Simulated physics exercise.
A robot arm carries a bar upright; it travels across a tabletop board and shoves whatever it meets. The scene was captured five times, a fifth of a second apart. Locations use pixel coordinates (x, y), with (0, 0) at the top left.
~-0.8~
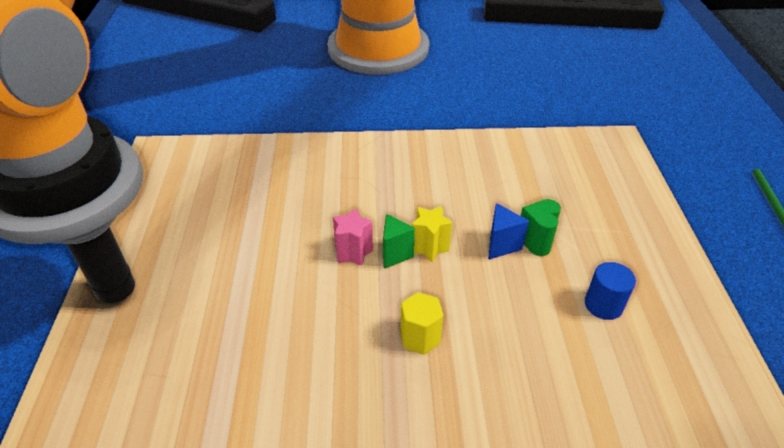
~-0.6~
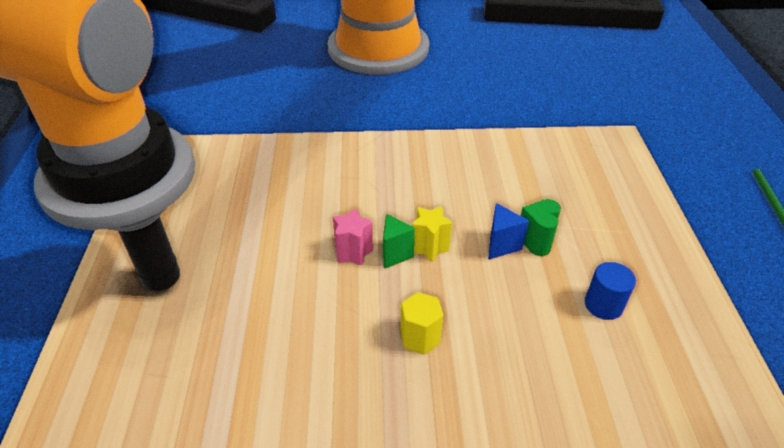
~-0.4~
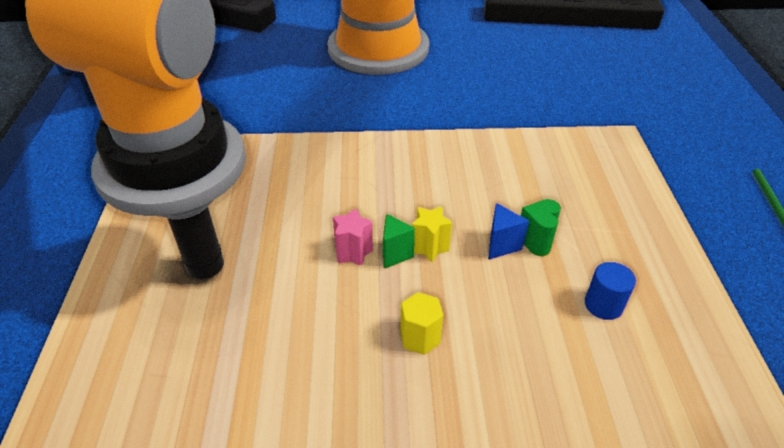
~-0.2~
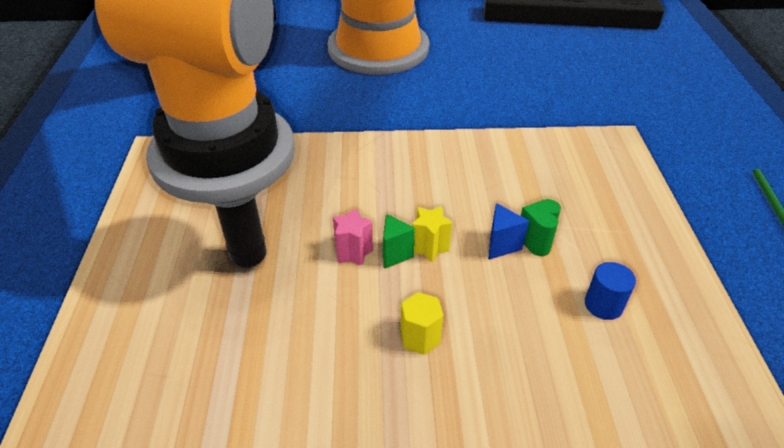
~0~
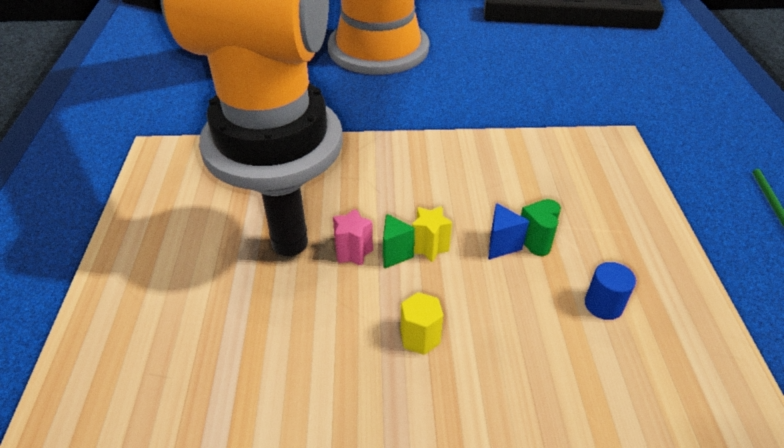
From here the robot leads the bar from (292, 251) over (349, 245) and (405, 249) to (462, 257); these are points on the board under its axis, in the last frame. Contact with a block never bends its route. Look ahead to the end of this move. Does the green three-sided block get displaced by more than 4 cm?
Yes
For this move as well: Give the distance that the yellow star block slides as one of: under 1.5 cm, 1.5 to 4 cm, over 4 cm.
It shifts over 4 cm.
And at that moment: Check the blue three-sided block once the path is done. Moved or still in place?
By the time the path is finished, it has moved at least a centimetre.
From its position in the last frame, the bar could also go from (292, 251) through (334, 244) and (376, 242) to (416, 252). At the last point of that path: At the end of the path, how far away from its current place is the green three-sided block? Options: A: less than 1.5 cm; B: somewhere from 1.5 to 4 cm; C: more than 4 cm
Correct choice: C.
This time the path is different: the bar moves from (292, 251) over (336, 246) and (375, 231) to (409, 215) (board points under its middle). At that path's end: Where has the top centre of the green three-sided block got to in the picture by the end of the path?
The answer is (419, 237).
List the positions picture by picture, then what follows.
Bar tip (116, 290); block tops, pink star block (351, 222); green three-sided block (395, 226); yellow star block (432, 218); blue three-sided block (506, 217), in the first frame.
Bar (162, 278); blocks unchanged, in the second frame.
Bar (206, 266); blocks unchanged, in the third frame.
Bar (249, 255); blocks unchanged, in the fourth frame.
Bar (290, 244); pink star block (351, 222); green three-sided block (395, 226); yellow star block (432, 218); blue three-sided block (506, 217), in the fifth frame.
The first path, step by step. One third of the way, bar (349, 238); pink star block (376, 227), turned 40° clockwise; green three-sided block (406, 230), turned 15° anticlockwise.
Two thirds of the way, bar (406, 242); pink star block (426, 240), turned 65° clockwise; green three-sided block (453, 250), turned 15° clockwise; yellow star block (443, 216), turned 30° anticlockwise.
At the end, bar (463, 250); pink star block (459, 252), turned 115° clockwise; green three-sided block (478, 272), turned 60° clockwise; yellow star block (492, 215), turned 45° anticlockwise; blue three-sided block (522, 219).
